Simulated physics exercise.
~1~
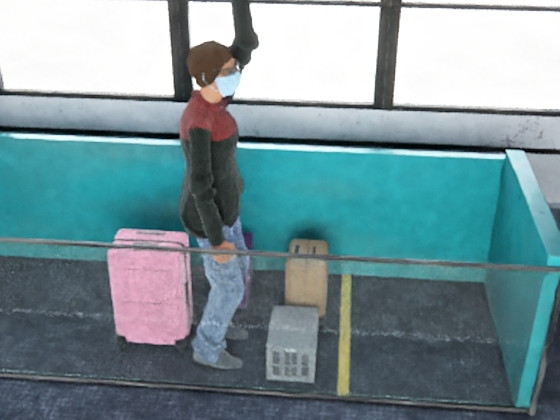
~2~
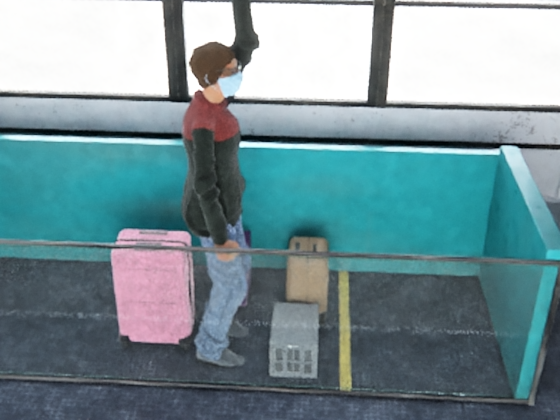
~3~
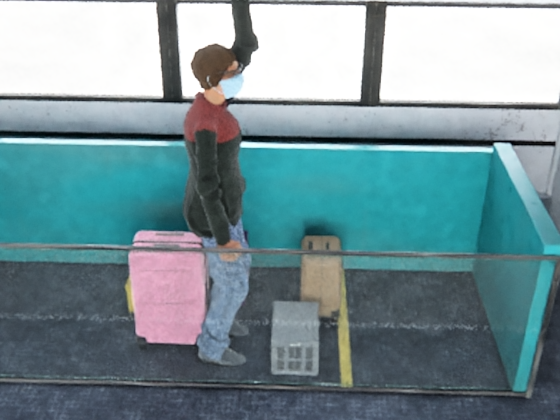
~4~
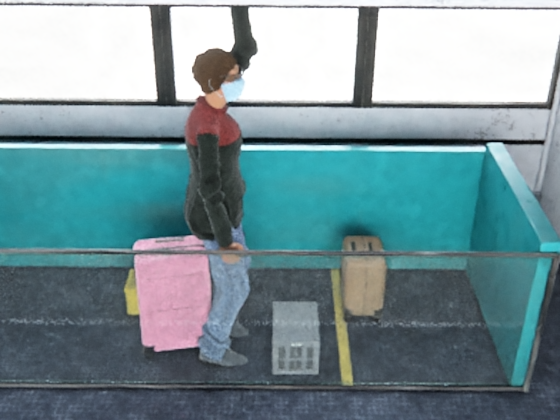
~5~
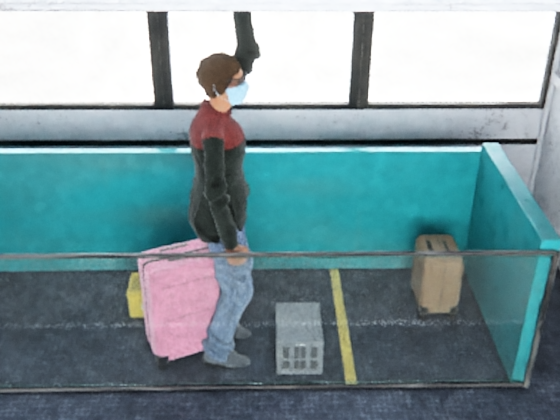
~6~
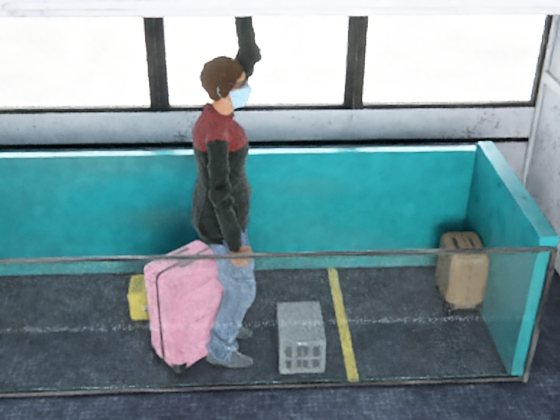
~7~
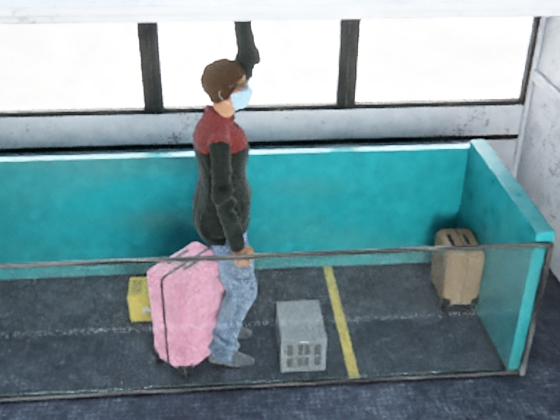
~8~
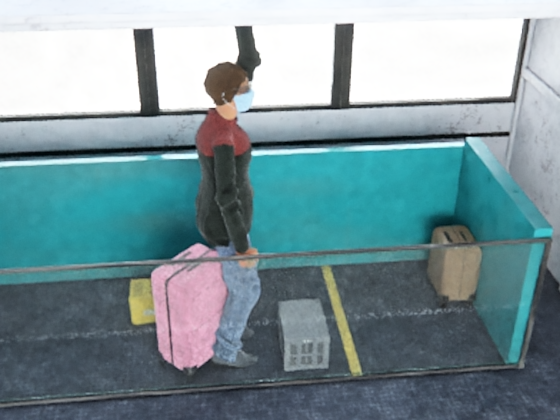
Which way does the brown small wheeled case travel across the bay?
The brown small wheeled case rolls to the right, towards the end of the bay.
At first, a masked traveller stands in a tram bay with one arm raised, a pink big wheeled case behind, and a grey crate and a brown small wheeled case in front. The brown case then starts rolling right, while the pink case shifts a little right and comes up against the traveller's legs. A yellow tub comes into view behind the pink case. The brown case crosses the yellow line and rolls on to the far right of the bay, where it stays upright. The grey crate stays put, and it and the pink case end short of the line.
